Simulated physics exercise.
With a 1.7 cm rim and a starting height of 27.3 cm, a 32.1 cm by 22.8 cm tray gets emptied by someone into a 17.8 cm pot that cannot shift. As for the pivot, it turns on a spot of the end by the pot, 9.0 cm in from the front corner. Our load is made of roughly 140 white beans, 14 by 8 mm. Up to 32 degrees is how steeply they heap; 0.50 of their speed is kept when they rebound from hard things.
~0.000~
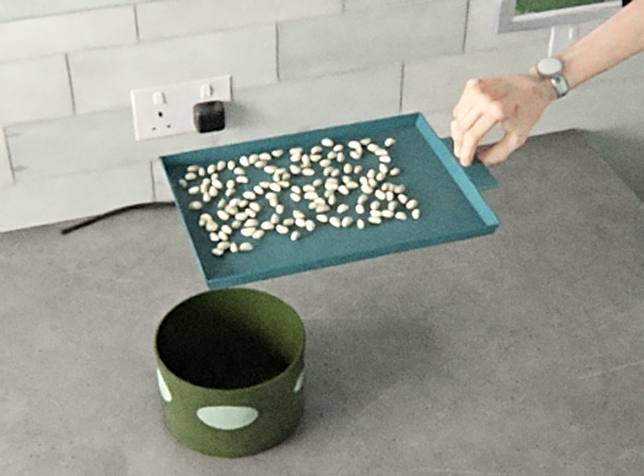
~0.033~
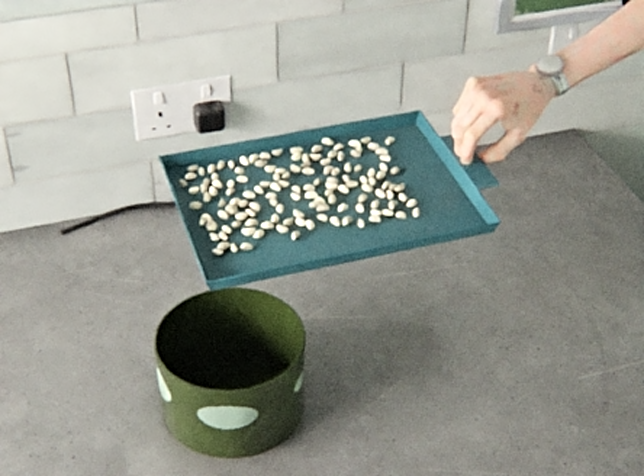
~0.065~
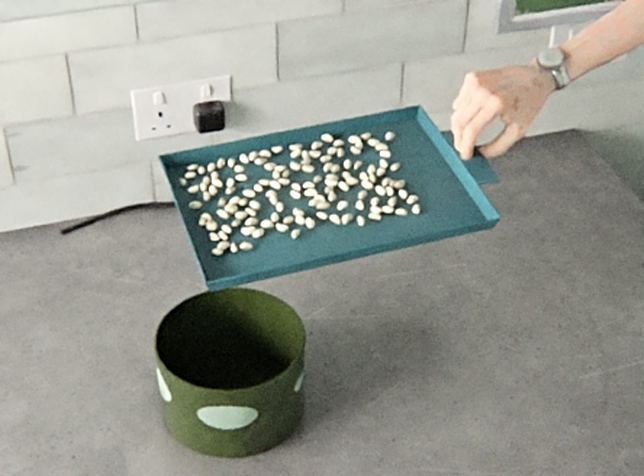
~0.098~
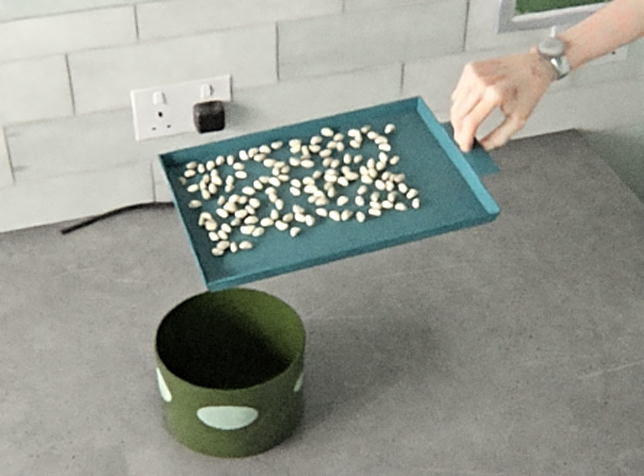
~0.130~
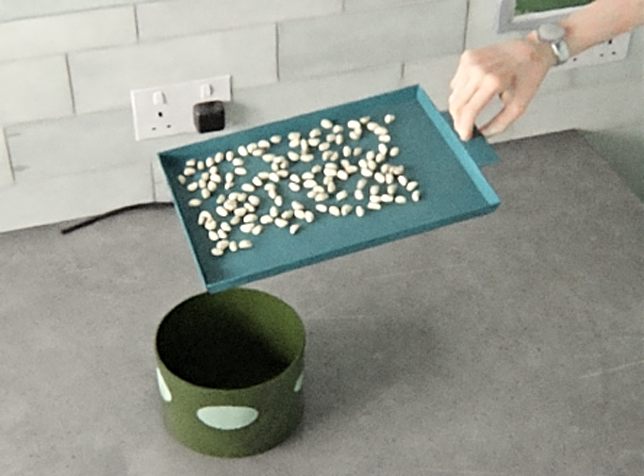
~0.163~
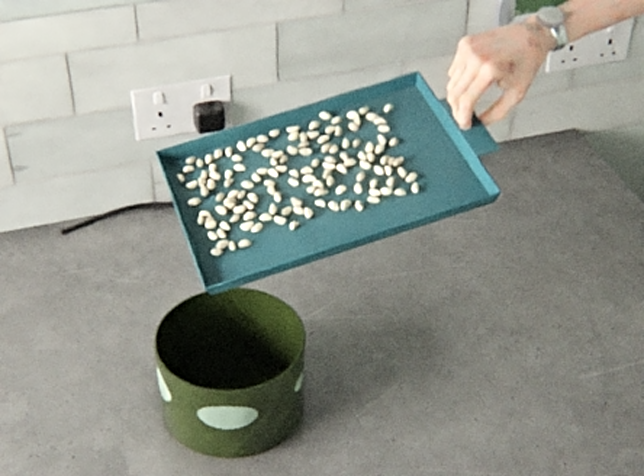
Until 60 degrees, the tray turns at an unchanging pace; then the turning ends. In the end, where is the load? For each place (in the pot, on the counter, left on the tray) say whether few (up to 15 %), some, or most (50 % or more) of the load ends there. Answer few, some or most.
Pot: Few; counter: Most; tray: Some.
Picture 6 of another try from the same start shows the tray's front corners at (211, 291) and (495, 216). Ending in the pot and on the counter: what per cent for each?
That works out as pot 0 and counter 60.
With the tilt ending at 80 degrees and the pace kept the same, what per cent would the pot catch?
It would be near 10 per cent.
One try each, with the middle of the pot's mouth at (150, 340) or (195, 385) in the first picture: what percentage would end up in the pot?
About 20 percent the first time and about 55 percent the second.
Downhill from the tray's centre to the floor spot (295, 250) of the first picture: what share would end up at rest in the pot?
The share comes to about 5 in a hundred.
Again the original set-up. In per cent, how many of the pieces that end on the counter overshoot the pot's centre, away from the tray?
Share: Close to 90 %.
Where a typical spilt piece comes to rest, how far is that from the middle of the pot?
Close to 24 cm, give or take.
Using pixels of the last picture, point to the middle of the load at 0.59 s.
Roughly (207, 217).
After 0.42 s, tilt 35 degrees; the tray holds 100 %, the pot 0 %.
After 0.59 s, tilt 52 degrees; the tray holds 100 %, the pot 0 %.
After 0.88 s, tilt 60 degrees; the tray holds 40 %, the pot 0 %.
In the end, at 2.6 s, pot 0 %, counter 60 %, tray 35 %.
